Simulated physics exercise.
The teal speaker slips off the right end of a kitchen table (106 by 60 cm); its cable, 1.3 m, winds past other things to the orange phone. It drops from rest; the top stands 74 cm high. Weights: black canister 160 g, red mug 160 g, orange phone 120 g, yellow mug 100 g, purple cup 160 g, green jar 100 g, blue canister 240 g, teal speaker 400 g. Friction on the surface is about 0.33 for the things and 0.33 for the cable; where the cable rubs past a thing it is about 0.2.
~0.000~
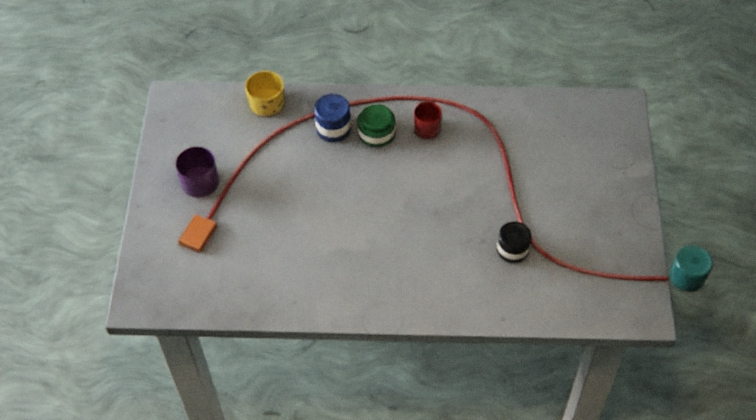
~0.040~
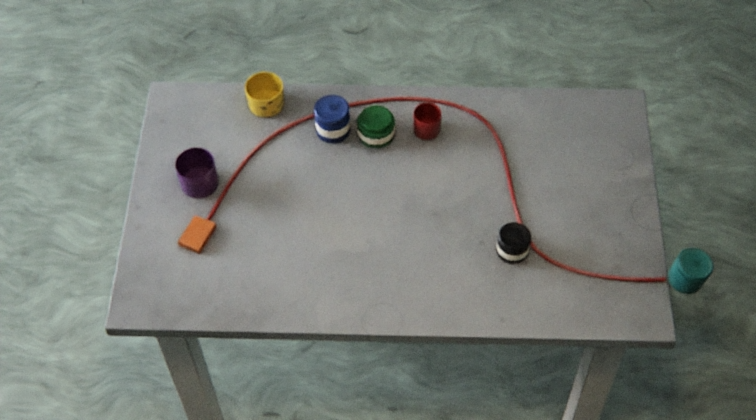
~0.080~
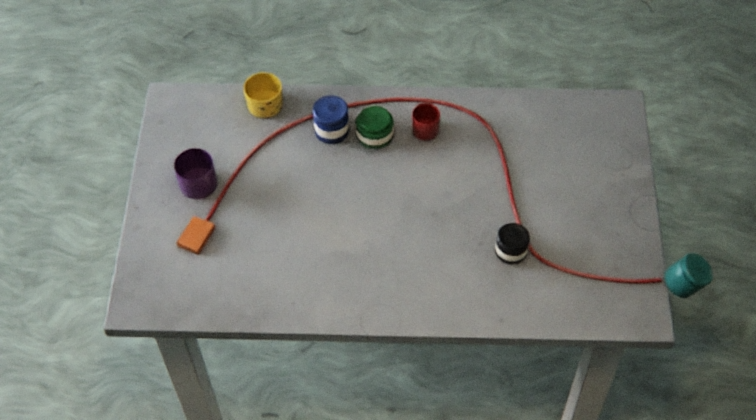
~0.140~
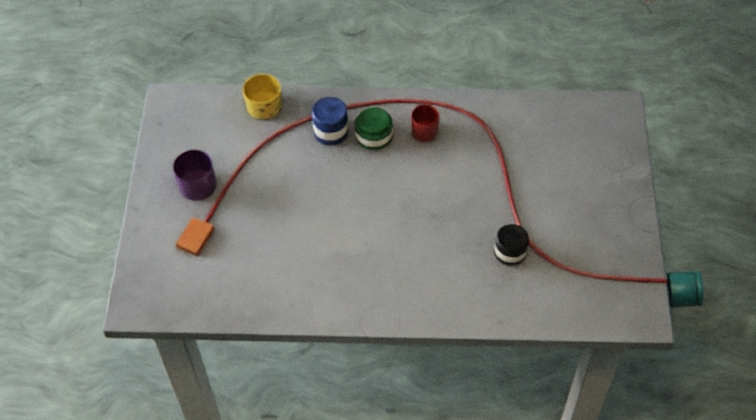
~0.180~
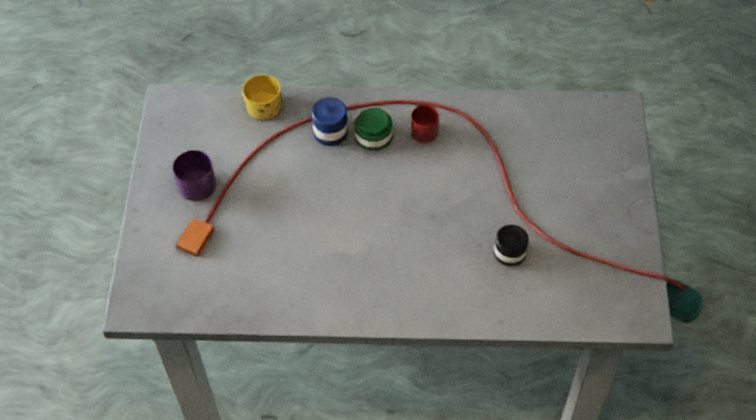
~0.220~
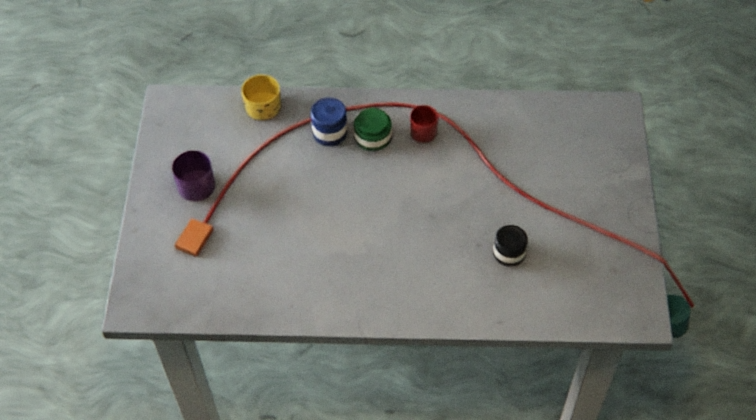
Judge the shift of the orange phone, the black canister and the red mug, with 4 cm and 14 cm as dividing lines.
The orange phone reaches the top band, the black canister stays in the low band, the red mug shifts a middling way.
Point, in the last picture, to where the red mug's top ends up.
Around (420, 147).
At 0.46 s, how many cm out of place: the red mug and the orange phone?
Red mug 8 cm, orange phone 20 cm.
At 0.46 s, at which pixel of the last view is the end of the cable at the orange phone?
Near (284, 160).
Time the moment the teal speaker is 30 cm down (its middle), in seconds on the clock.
That is: 0.32 s.
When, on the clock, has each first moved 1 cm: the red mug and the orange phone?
About: Red mug 0.30 s, orange phone 0.30 s.
At 0.5 s, the cable's tail end at (284, 160); orange phone 22 cm off its start, red mug 7 cm off its start, teal speaker over the edge.
At 0.7 s, the cable's tail end at (397, 109); orange phone 53 cm off its start, red mug 8 cm off its start, teal speaker over the edge.
At 1.0 s, the cable has left the top; orange phone over the edge, red mug 8 cm off its start at (420, 147), teal speaker over the edge.
At 1.2 s, the cable has left the top; orange phone over the edge, red mug 8 cm off its start, teal speaker over the edge.
At 2.4 s, the cable has left the top; orange phone over the edge, red mug 8 cm off its start at (420, 147), black canister 0 cm off its start at (512, 238), teal speaker over the edge.
